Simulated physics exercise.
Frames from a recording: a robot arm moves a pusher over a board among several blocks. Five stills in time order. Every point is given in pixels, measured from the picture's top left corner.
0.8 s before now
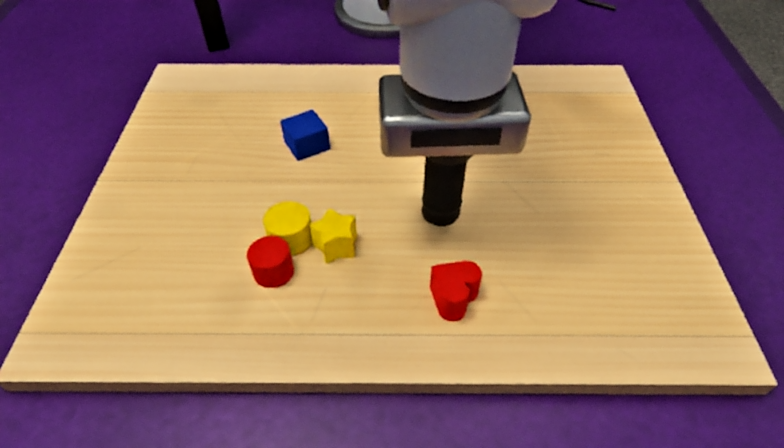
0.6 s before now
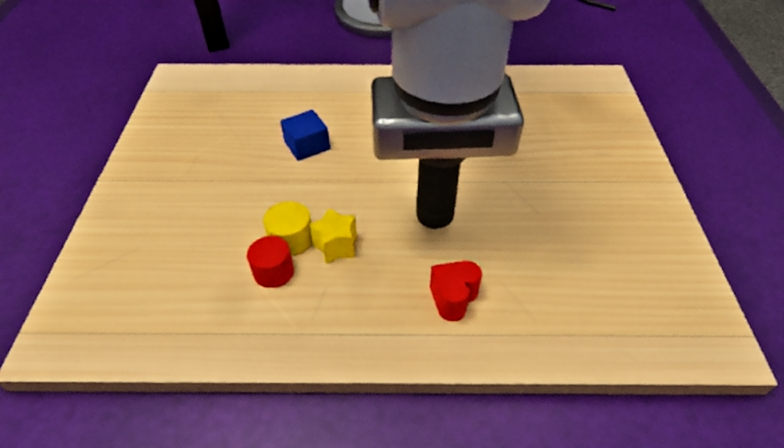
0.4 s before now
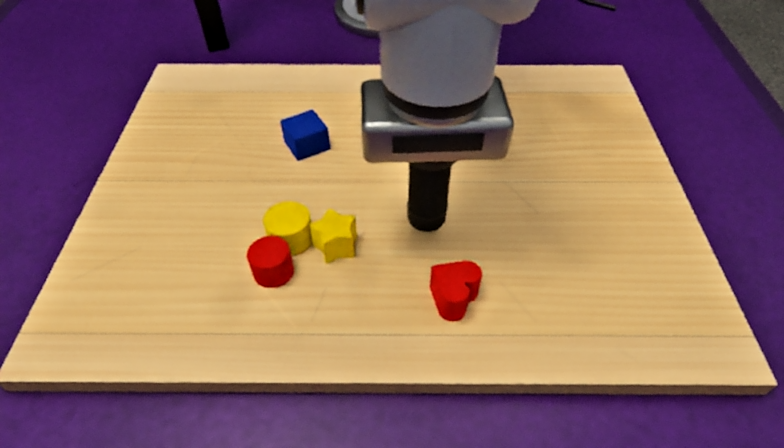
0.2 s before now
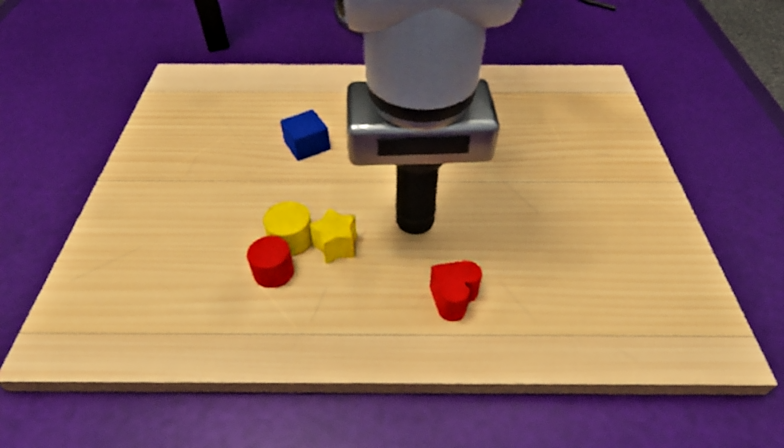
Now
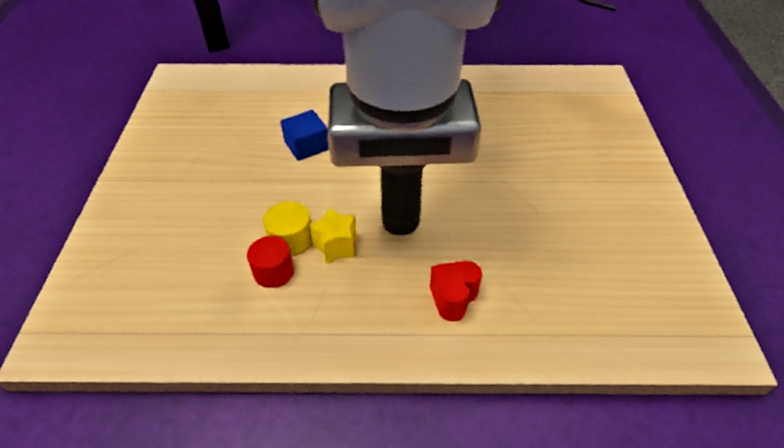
The clip opens on a wooden board holding a blue cube, a yellow round block, a yellow star, a red round block and a red heart, with a robot arm's black pusher right of centre. The pusher slides a short way left toward the star, touching nothing, while every block stays still.
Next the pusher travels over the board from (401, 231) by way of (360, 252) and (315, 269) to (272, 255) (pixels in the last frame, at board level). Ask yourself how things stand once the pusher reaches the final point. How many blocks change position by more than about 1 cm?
The answer is three or more blocks.
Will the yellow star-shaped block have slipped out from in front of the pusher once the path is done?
I'd say no.
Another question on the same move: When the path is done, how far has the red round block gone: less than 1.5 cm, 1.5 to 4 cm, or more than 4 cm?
Shift: Over 4 cm.
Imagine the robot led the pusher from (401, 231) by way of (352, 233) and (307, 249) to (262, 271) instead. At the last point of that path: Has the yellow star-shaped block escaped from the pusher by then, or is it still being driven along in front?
In the end it is ahead.
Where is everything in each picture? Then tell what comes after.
In the first frame, lower end of the pusher (441, 213), tops of blocks, red round block (268, 251), yellow round block (286, 217), yellow star-shaped block (334, 225), red heart block (457, 277).
In the second frame, pusher (435, 216), blocks as before.
In the third frame, pusher (426, 218), blocks as before.
In the fourth frame, pusher (415, 221), blocks as before.
In the fifth frame, pusher (401, 222), red round block (268, 251), yellow round block (286, 217), yellow star-shaped block (334, 225), red heart block (457, 277).
What follows on the original path. One third of the way, pusher (359, 243); yellow round block (279, 216); yellow star-shaped block (321, 229).
Two thirds of the way, pusher (313, 260); red round block (235, 259); yellow round block (256, 213); yellow star-shaped block (273, 244).
At the end, pusher (269, 246); red round block (194, 263); yellow round block (240, 206); yellow star-shaped block (226, 238), turned 15° anticlockwise; red heart block not moved.
